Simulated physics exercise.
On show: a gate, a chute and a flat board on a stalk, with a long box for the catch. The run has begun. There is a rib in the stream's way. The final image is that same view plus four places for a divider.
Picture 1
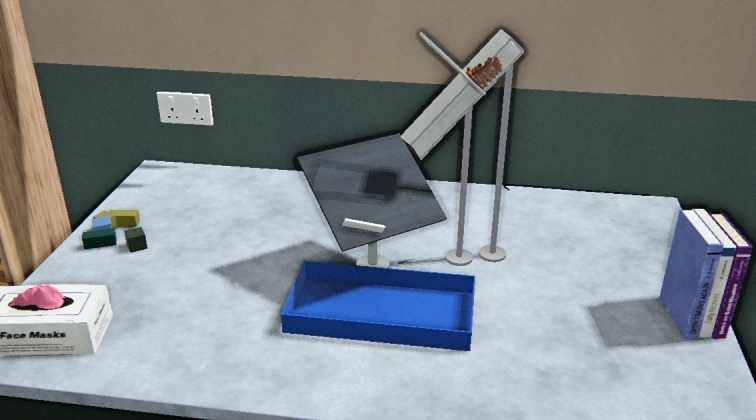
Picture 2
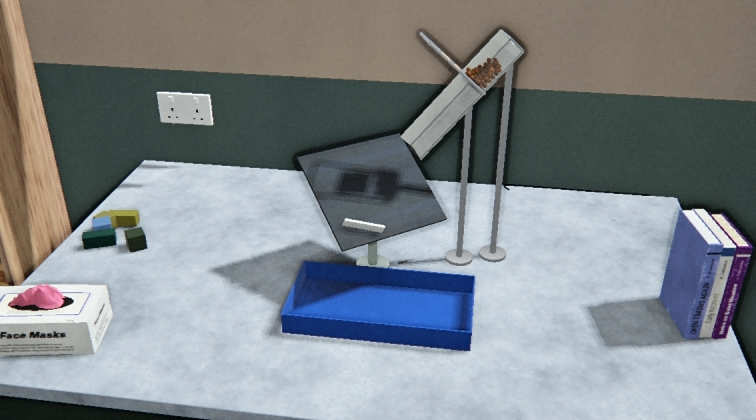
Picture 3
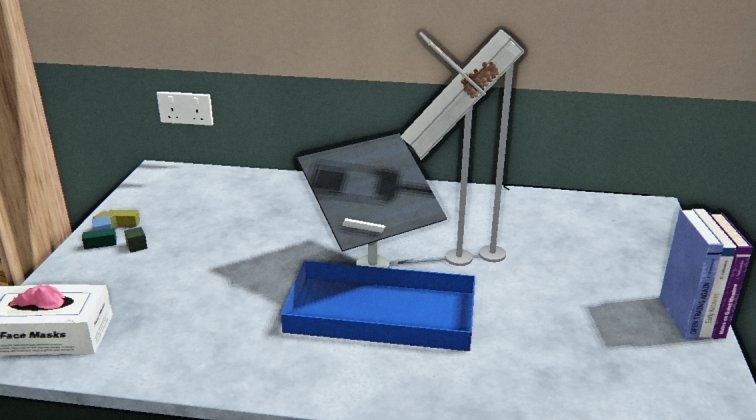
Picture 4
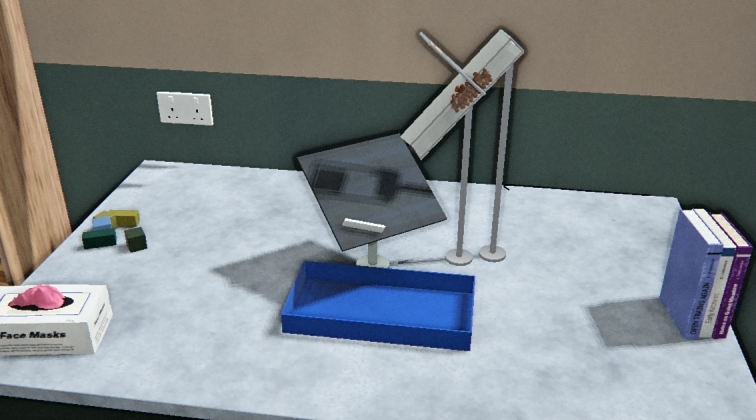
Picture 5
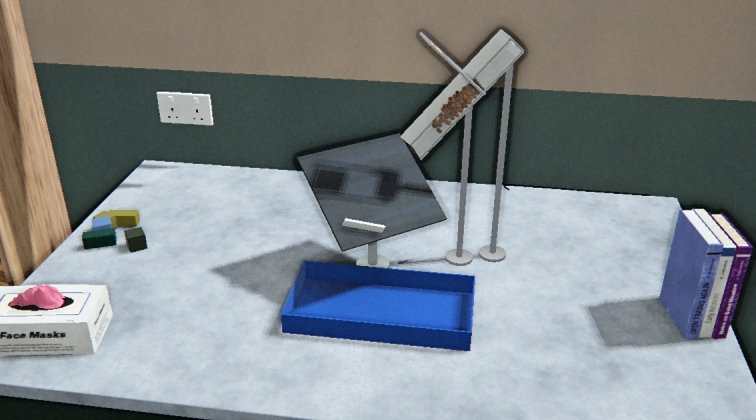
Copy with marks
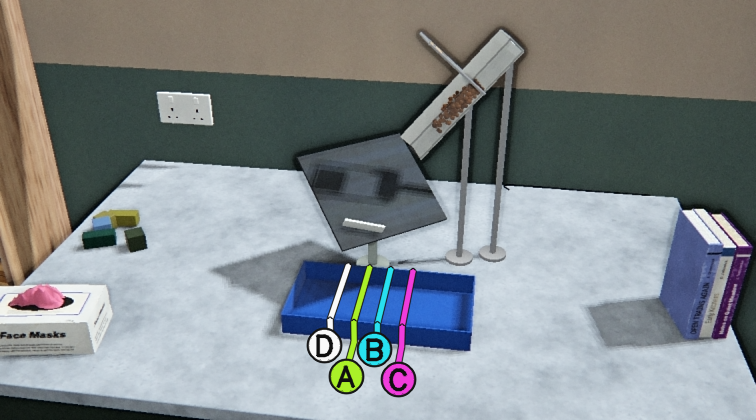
Small brown balls slide down a sloping pale chute above a tilted dark board.
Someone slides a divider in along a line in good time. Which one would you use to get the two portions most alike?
I would pick line C.
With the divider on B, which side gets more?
The right side.
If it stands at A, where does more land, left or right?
More lands on the right.
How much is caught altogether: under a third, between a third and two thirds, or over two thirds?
About that: Over two thirds.
On the marked copy, line A crosses the front rim at (354, 321); line B crosses the front rim at (377, 323); line C crosses the front rim at (402, 325); line D crosses the front rim at (330, 319).
For line A, of what is caught, a small part on the left of the divider, most on the right.
For line B, of what is caught, a small part on the left of the divider, most on the right.
For line C, of what is caught, about half on the left of the divider, about half on the right.
For line D, of what is caught, a small part on the left of the divider, nearly all on the right.
